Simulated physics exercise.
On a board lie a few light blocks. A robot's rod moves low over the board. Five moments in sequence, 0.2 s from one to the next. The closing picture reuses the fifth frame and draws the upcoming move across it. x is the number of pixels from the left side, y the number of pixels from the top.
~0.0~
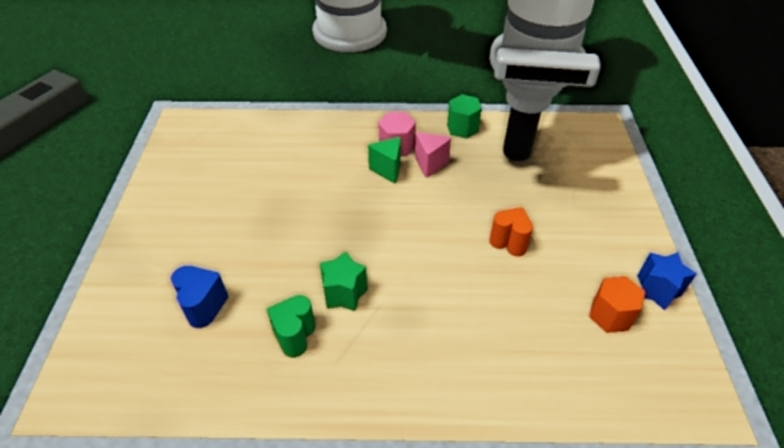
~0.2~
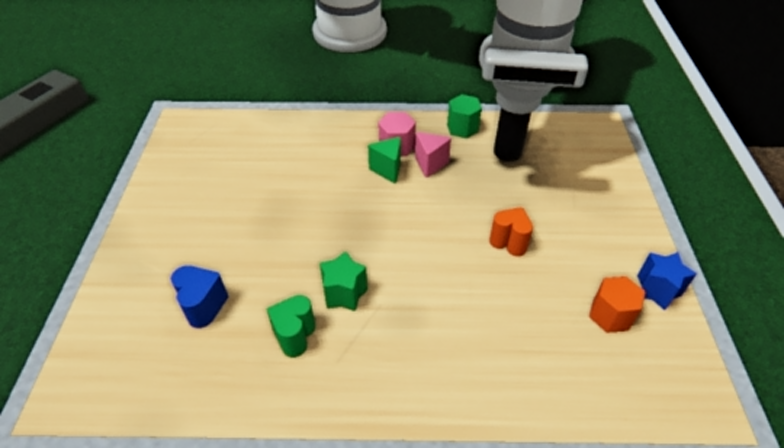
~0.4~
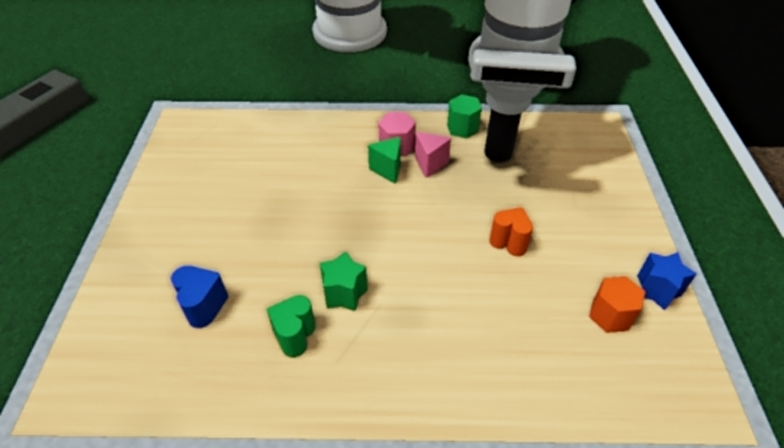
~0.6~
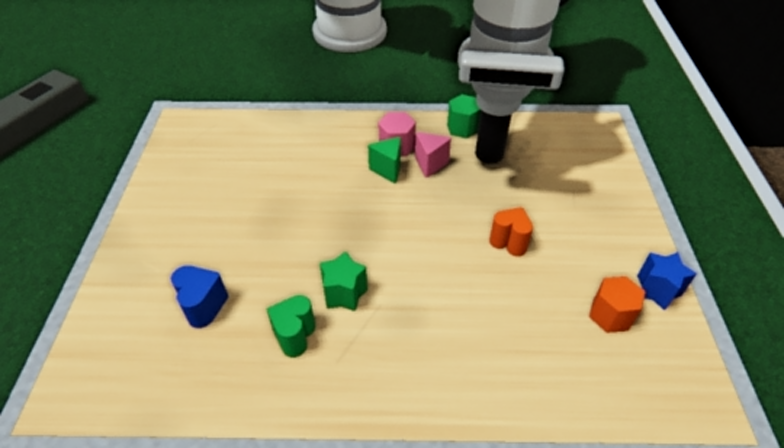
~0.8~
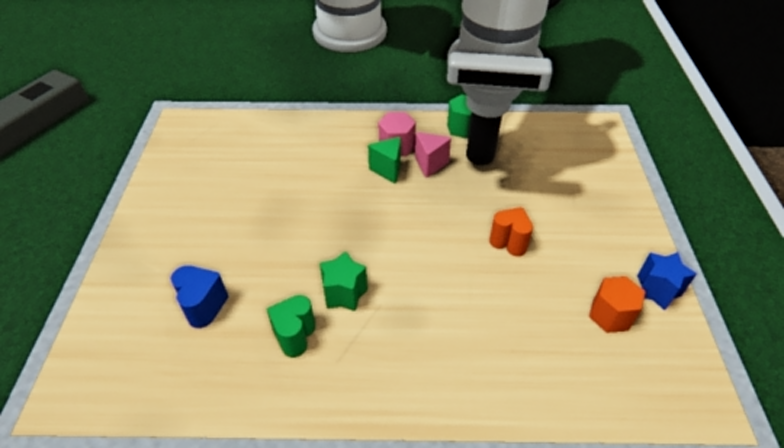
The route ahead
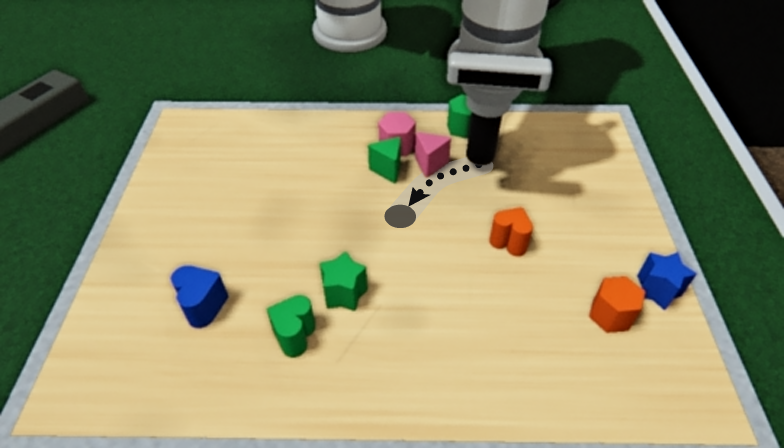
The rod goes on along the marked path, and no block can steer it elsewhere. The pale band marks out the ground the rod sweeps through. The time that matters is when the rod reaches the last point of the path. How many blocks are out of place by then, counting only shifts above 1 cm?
Displaced: One.
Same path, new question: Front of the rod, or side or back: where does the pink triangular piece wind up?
Expect to find it next to or behind the rod.
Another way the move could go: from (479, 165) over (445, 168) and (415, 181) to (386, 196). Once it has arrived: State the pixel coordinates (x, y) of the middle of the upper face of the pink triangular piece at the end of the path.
The spot you're after is about (400, 141) in the image.
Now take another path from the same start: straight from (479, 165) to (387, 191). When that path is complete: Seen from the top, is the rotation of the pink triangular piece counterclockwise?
I expect not.
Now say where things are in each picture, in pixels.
Rod tip (517, 152); block tops, green triangular piece (388, 146); pink triangular piece (432, 140), in the first picture.
Rod (507, 152); blocks unchanged, in the second picture.
Rod (498, 153); blocks unchanged, in the third picture.
Rod (489, 154); blocks unchanged, in the fourth picture.
Rod (480, 156); green triangular piece (388, 146); pink triangular piece (432, 140), in the fifth picture.
Path on the board, from (479, 165) via (446, 174) and (420, 192), ending at (400, 216).
What follows on the original path. One third of the way, rod (446, 165); pink triangular piece (426, 139).
Two thirds of the way, rod (420, 184); pink triangular piece (419, 141).
At the end, rod (400, 207); green triangular piece in place; pink triangular piece (419, 141).
